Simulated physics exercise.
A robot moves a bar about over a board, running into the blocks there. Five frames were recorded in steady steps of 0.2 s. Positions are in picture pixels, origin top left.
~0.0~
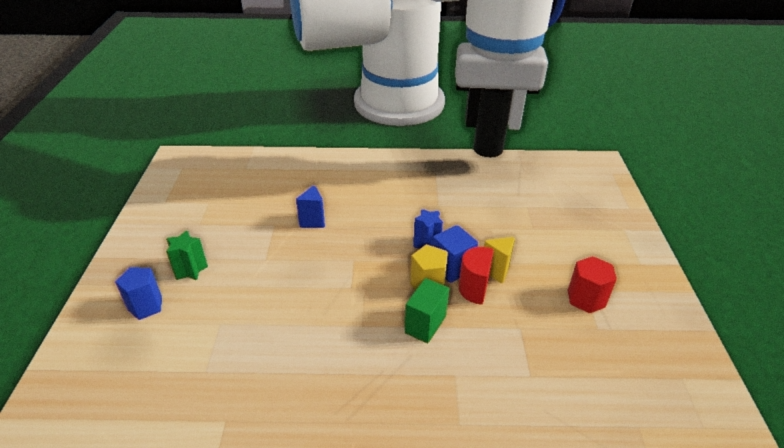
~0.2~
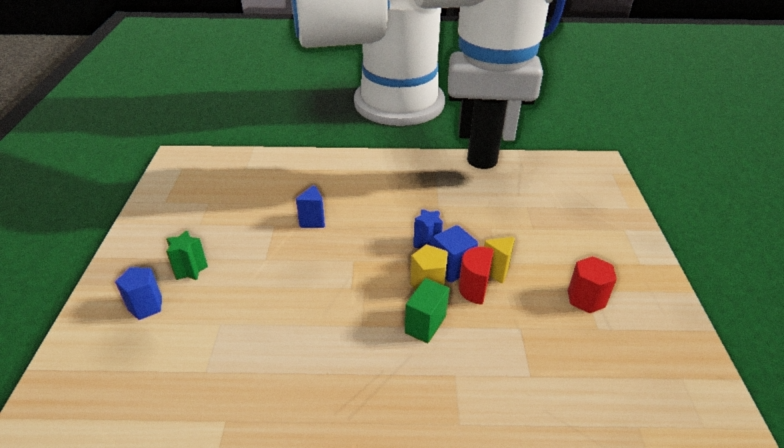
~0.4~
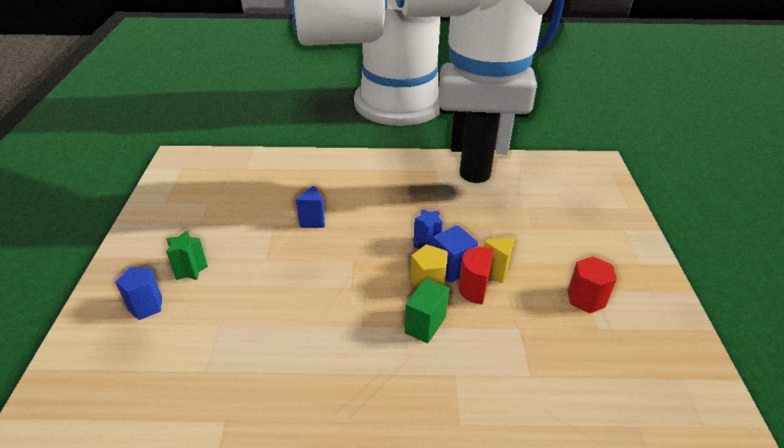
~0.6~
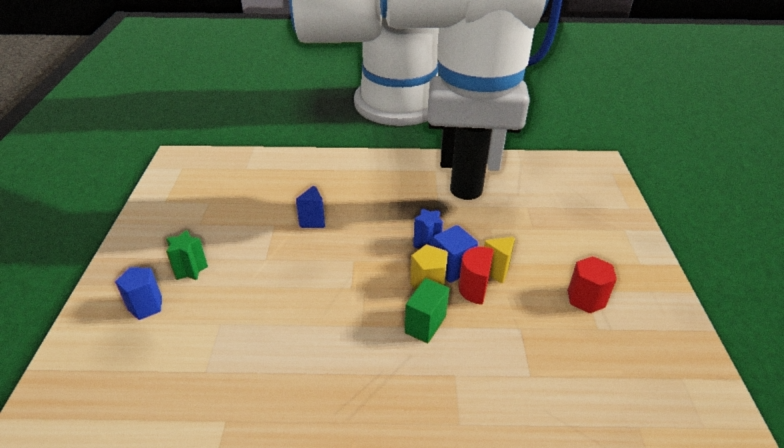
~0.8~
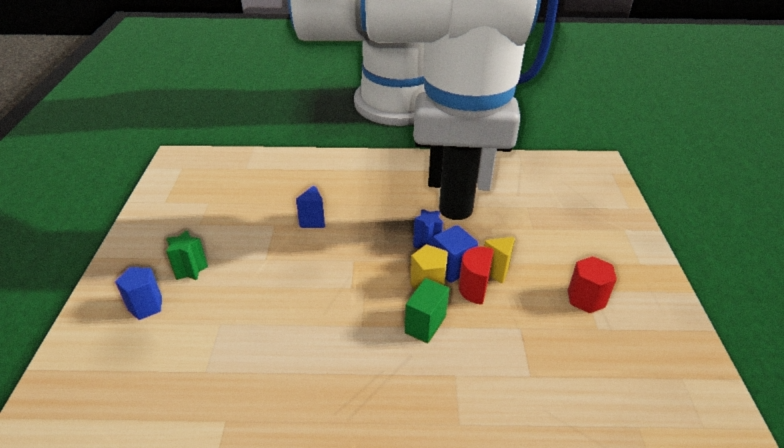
We see a robot arm lower a dark bar over a wooden board, moving it toward the viewer and slightly left, close to a cluster of blue, yellow, red and green blocks, while all the blocks stay still.
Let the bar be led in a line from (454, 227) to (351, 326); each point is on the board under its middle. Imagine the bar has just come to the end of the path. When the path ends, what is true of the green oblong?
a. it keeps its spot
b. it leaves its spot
Answer: A.
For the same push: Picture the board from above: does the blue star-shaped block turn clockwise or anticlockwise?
It twists clockwise.
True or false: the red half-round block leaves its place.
That statement is not accurate.
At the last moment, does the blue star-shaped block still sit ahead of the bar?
I'd say no.
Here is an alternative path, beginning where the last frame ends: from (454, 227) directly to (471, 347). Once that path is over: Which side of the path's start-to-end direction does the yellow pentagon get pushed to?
It moves off to the right.
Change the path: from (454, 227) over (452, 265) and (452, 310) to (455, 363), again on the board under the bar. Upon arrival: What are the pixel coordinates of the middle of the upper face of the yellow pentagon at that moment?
The middle of its top is at (416, 272).
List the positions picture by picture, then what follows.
Bar's lower end (488, 150); green oblong (428, 296); blue star-shaped block (429, 217); yellow pentagon (431, 257); blue four-sided block (456, 239); red half-round block (479, 259), in the first picture.
Bar (482, 161); blocks still, in the second picture.
Bar (475, 174); blocks still, in the third picture.
Bar (466, 190); blocks still, in the fourth picture.
Bar (456, 210); green oblong (428, 296); blue star-shaped block (429, 217); yellow pentagon (431, 257); blue four-sided block (456, 239); red half-round block (479, 259), in the fifth picture.
What follows on the original path. One third of the way, bar (425, 239); blue star-shaped block (396, 237), turned 35° clockwise; blue four-sided block (456, 242), turned 15° anticlockwise.
Two thirds of the way, bar (390, 271); blue star-shaped block (362, 250), turned 110° clockwise; yellow pentagon (432, 264); blue four-sided block (456, 242), turned 15° anticlockwise.
At the end, bar (350, 308); green oblong still; blue star-shaped block (359, 252), turned 130° clockwise; yellow pentagon (432, 264); blue four-sided block (456, 242), turned 15° anticlockwise; red half-round block still.
